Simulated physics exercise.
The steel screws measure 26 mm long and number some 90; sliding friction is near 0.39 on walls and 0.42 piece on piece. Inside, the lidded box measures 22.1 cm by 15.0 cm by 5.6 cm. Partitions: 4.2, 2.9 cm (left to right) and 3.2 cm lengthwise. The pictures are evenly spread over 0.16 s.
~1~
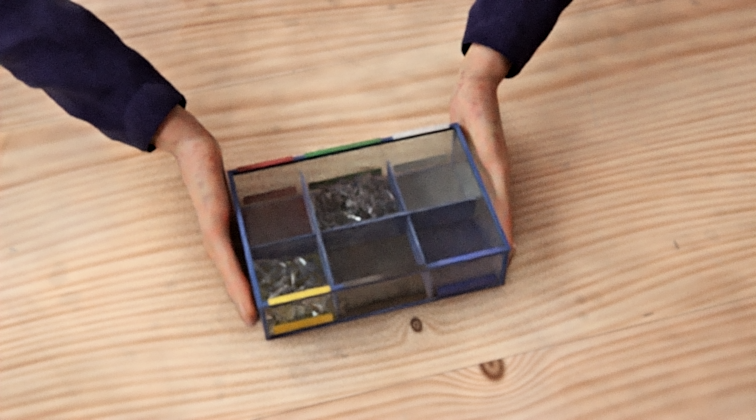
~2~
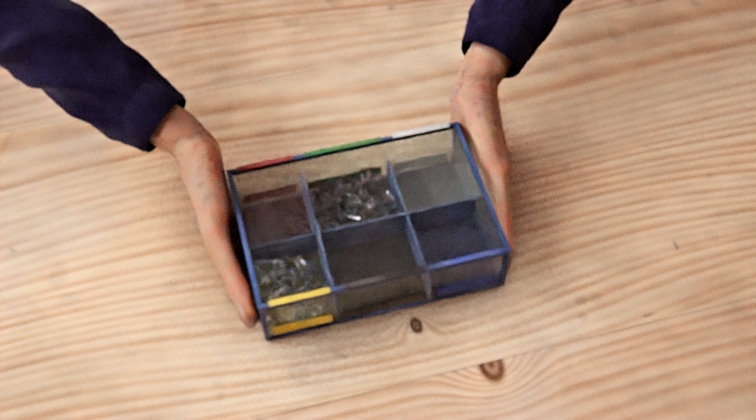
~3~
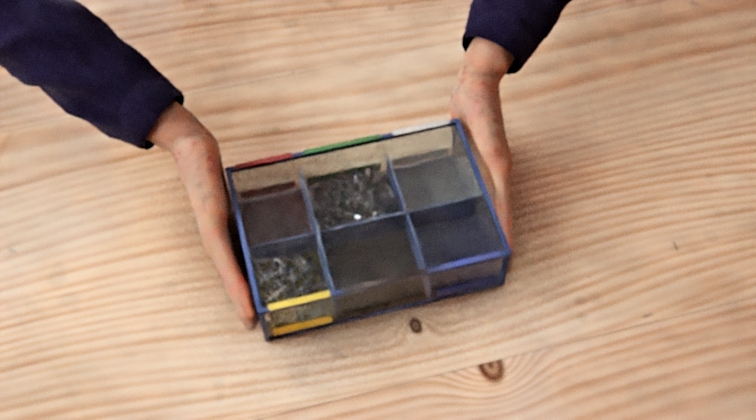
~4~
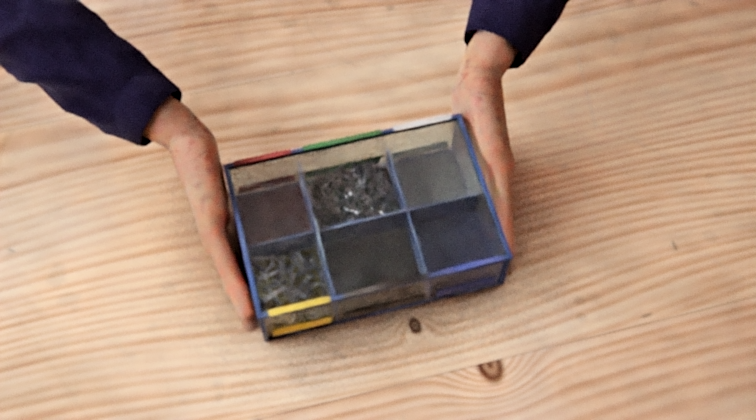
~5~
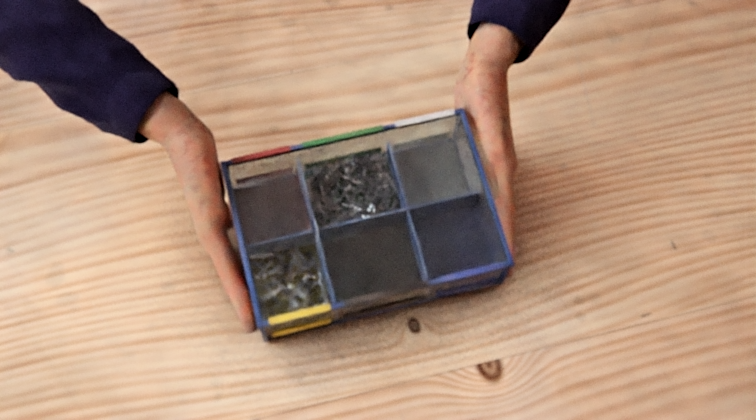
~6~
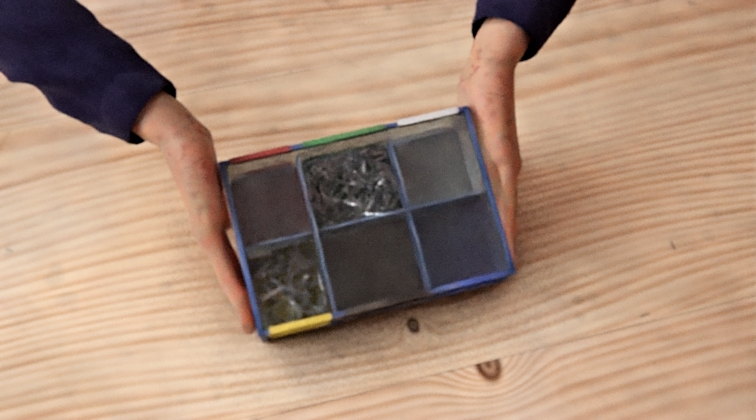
Two hands hold a divided box of small metal pieces and gradually tilt it.
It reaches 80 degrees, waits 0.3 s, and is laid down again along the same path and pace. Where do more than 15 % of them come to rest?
Red below, blue below, green above, yellow above, white below, black above.
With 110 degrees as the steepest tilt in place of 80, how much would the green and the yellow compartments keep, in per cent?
In that case green 0; yellow 40.
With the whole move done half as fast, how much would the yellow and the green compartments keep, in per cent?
Then: Yellow 35; green 45.
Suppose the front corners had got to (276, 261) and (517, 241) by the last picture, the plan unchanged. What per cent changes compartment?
It would be near 30 per cent.
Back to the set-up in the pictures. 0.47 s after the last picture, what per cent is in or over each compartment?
Red 0, blue 0, green 35, yellow 35, white 0, black 30.
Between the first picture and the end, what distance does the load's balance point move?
About 4.5 cm.
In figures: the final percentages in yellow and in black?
Yellow 35, black 30.
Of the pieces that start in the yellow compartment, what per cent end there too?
About 100 per cent.
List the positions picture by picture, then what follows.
In the first frame, box tilt 0 degrees, front corners at (262, 304) and (506, 248); green 65 %, yellow 35 %.
In the second frame, box tilt 1 degrees, front corners at (262, 306) and (506, 249).
In the third frame, box tilt 4 degrees, front corners at (262, 309) and (506, 252), lowest corner left front.
In the fourth frame, box tilt 9 degrees, front corners at (262, 314) and (507, 256), lowest corner left front.
In the fifth frame, box tilt 16 degrees, front corners at (262, 322) and (508, 262), lowest corner left front.
In the sixth frame, box tilt 24 degrees, front corners at (263, 331) and (510, 270), lowest corner left front; green 65 %, yellow 35 %.
Then, 0.47 s after the last picture, tilt 80 degrees; green 35 %, yellow 35 %, black 30 %.
Then, 0.78 s after the last picture, tilt 48 degrees; green 35 %, yellow 35 %, black 30 %.
Then, 1.19 s after the last picture, tilt 0 degrees; green 35 %, yellow 35 %, black 30 %.
In the end, red 0 %, blue 0 %, green 35 %, yellow 35 %, white 0 %, black 30 %.
